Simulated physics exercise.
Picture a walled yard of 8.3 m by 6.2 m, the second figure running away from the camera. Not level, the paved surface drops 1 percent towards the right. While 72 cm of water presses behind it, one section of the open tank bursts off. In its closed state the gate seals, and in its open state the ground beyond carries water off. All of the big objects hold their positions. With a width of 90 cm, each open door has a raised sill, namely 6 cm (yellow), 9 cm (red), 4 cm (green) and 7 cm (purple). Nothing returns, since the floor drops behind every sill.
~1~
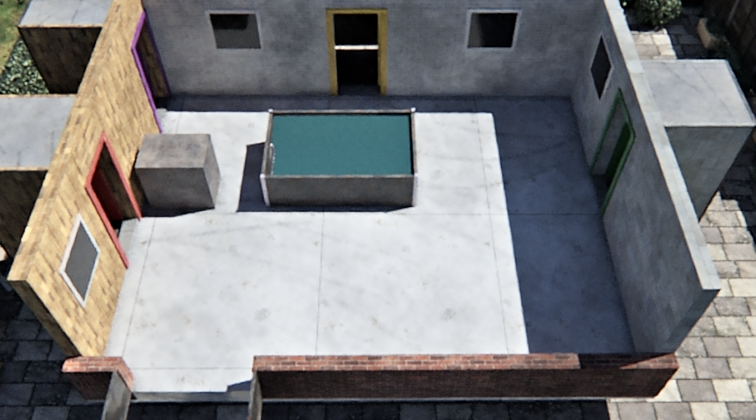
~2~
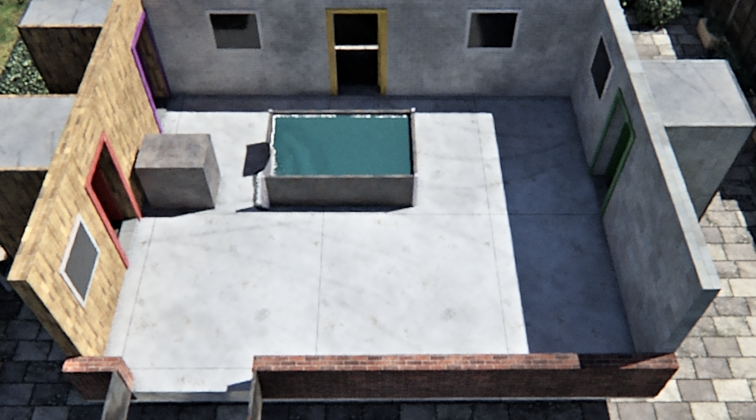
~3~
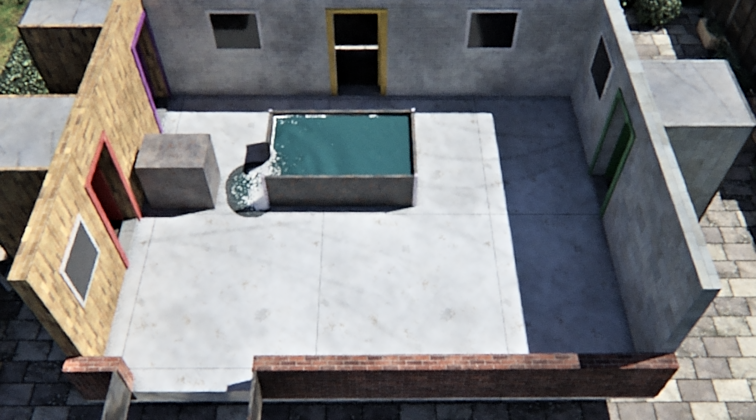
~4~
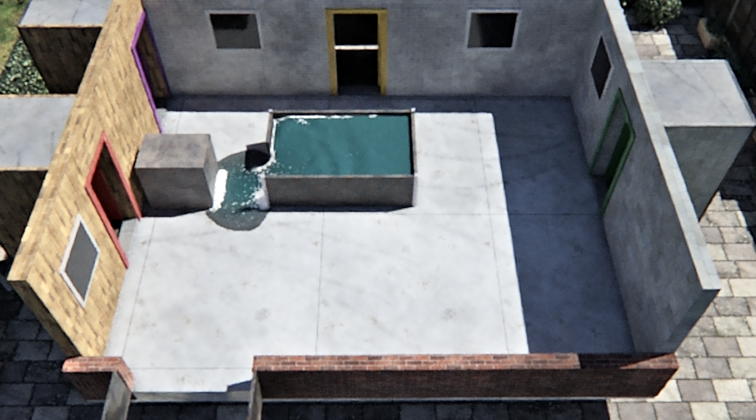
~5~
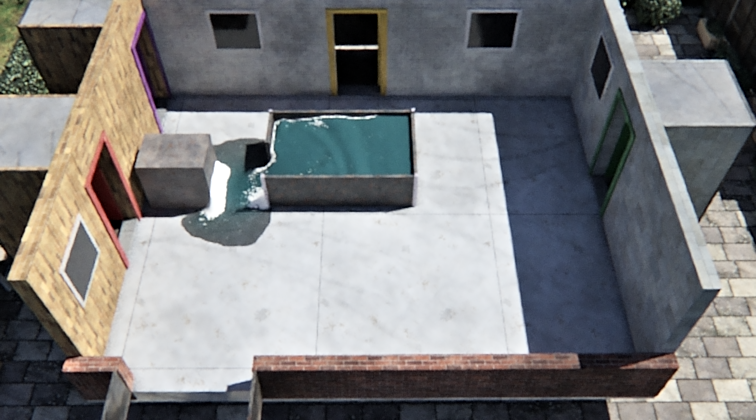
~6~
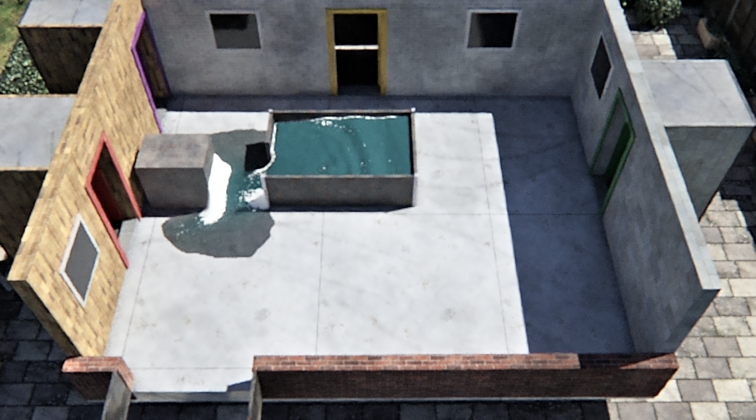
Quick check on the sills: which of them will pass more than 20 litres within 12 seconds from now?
The yellow door is going to fall short of the limit; the red door is going to fall short of the limit; the green door is going to fall short of the limit; the purple door is going to top the limit.
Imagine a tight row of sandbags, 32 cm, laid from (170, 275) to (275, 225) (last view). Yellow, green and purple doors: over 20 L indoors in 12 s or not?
Result - yellow: No, not exceeded, green: No, not exceeded, purple: Yes, exceeded.
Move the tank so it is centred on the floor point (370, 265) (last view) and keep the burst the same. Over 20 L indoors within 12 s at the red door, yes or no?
Then: Red above.
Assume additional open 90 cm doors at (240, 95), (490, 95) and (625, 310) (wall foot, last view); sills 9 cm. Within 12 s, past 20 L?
Note, doorways in listed order: Goes beyond, stays short, stays short.
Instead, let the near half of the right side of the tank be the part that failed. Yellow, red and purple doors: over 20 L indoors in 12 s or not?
Then: Yellow short of it, red short of it, purple short of it.
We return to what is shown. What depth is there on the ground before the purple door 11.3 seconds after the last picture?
The mean depth is around 5.0 cm.
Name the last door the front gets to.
Green.
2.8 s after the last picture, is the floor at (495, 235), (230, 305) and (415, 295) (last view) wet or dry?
Listed in sequence, the spots are bone dry, drenched and bone dry.
Then, 0.7 s after the last picture water covers 15 % of the floor and is deepest (49 cm) near (225, 193); yellow door not reached, red door 7 cm at the sill, 0 L in, green door not reached, purple door 10 cm at the sill, 0 L in.
Then, 1.5 s after the last picture water covers 30 % of the floor and is deepest (44 cm) near (225, 193); yellow door not reached, red door 10 cm at the sill, 3 L in, green door not reached, purple door 16 cm at the sill, 13 L in.
Then, 2.8 s after the last picture water covers 35 % of the floor and is deepest (29 cm) near (225, 193); yellow door 4 cm at the sill, 0 L in, red door 8 cm at the sill, 8 L in, green door not reached, purple door 16 cm at the sill, 72 L in.
Then, 6.3 s after the last picture water covers 55 % of the floor and is deepest (18 cm) near (225, 193); yellow door 4 cm at the sill, 0 L in, red door 4 cm at the sill, 9 L in, green door not reached, purple door 11 cm at the sill, 146 L in.
Then, 11.3 s after the last picture water covers 70 % of the floor and is deepest (10 cm) near (225, 193); yellow door 3 cm at the sill, 0 L in, red door 3 cm at the sill, 9 L in, green door 5 cm at the sill, 1 L in, purple door 5 cm at the sill, 156 L in.
